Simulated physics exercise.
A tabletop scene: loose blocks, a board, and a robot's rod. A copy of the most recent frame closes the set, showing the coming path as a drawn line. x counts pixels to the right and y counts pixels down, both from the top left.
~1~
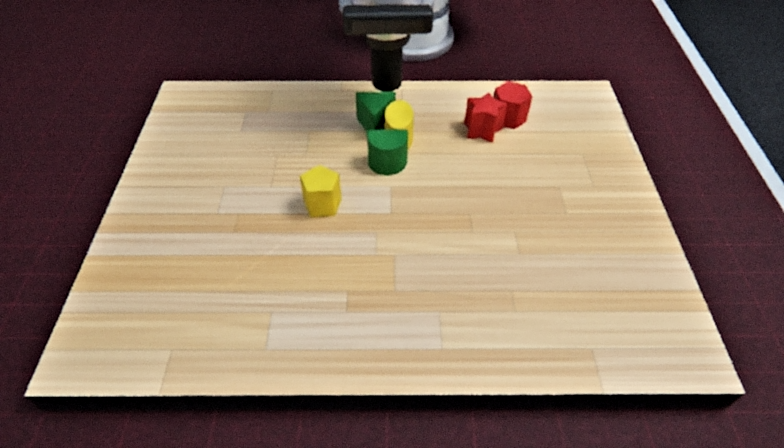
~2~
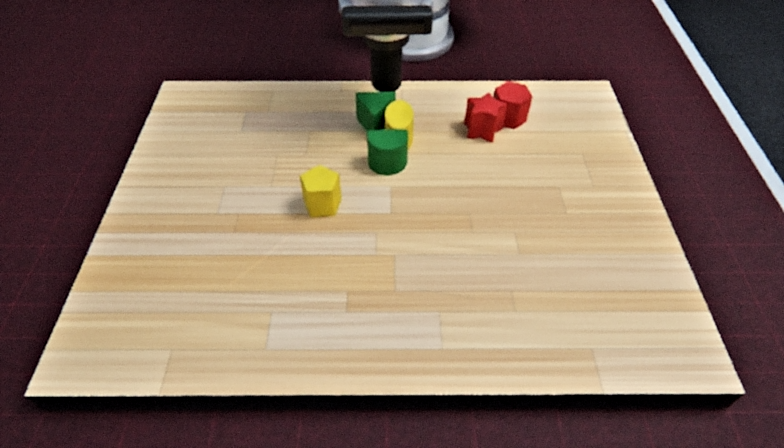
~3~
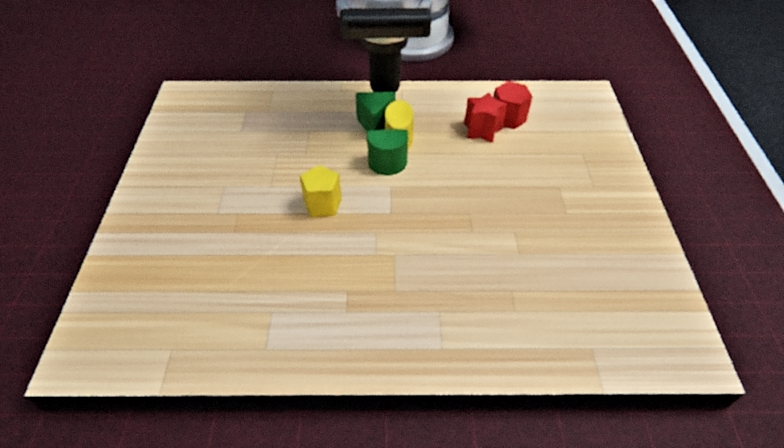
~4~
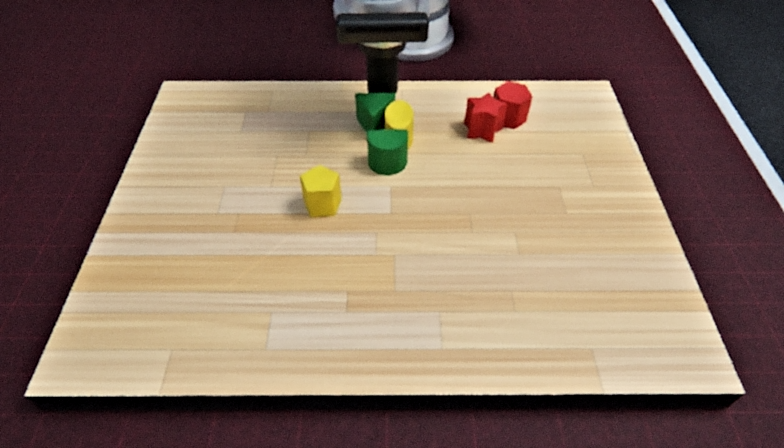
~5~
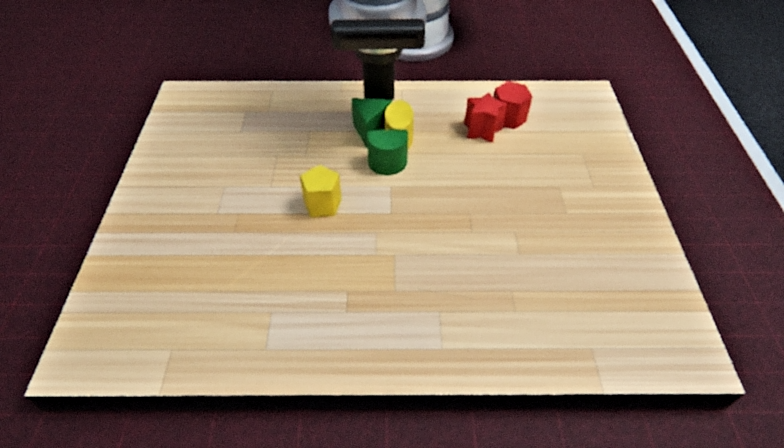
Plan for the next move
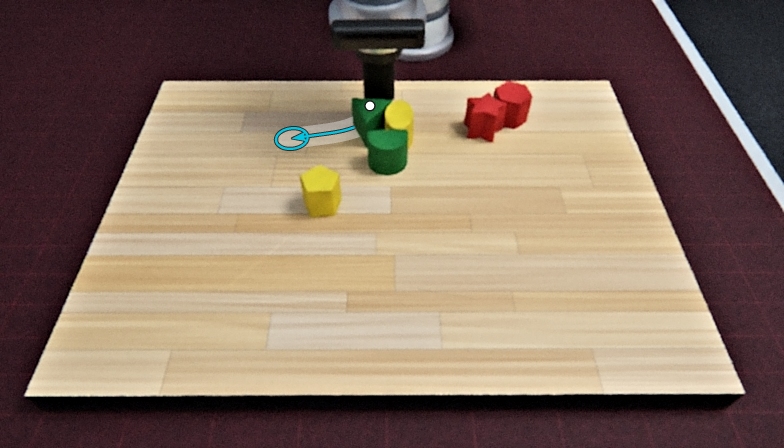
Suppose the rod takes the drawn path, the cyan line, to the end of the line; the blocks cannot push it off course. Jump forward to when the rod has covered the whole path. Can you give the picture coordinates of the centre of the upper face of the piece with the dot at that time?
At the end it should sit near (352, 121).
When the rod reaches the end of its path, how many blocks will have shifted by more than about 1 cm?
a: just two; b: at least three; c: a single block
The one that fits is c, a single block.
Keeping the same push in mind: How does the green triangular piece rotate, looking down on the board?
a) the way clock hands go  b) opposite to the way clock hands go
Letter b.
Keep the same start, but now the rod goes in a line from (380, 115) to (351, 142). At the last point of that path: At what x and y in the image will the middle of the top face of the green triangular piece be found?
My prediction: (341, 135).
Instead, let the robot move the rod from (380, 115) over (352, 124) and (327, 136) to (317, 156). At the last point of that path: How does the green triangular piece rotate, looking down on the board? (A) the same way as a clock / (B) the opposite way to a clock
That would be B.
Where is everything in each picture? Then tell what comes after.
Tip of the rod at (387, 84), middles of tops, green triangular piece at (375, 99), yellow elliptical block at (399, 113), in the first picture.
Rod at (387, 85), nothing pushed, in the second picture.
Rod at (385, 88), nothing pushed, in the third picture.
Rod at (383, 92), nothing pushed, in the fourth picture.
Rod at (379, 98), green triangular piece at (370, 106), yellow elliptical block at (399, 113), in the fifth picture.
The line goes from (380, 115) by way of (354, 127) and (324, 134) to (292, 138); the dot is on the green triangular piece.
What follows on the original path. One third of the way, rod at (352, 110); green triangular piece at (354, 120), turned 20° anticlockwise.
Two thirds of the way, rod at (321, 117); green triangular piece at (353, 121), turned 25° anticlockwise.
At the end, rod at (289, 121); green triangular piece at (353, 121), turned 25° anticlockwise; yellow elliptical block unmoved.
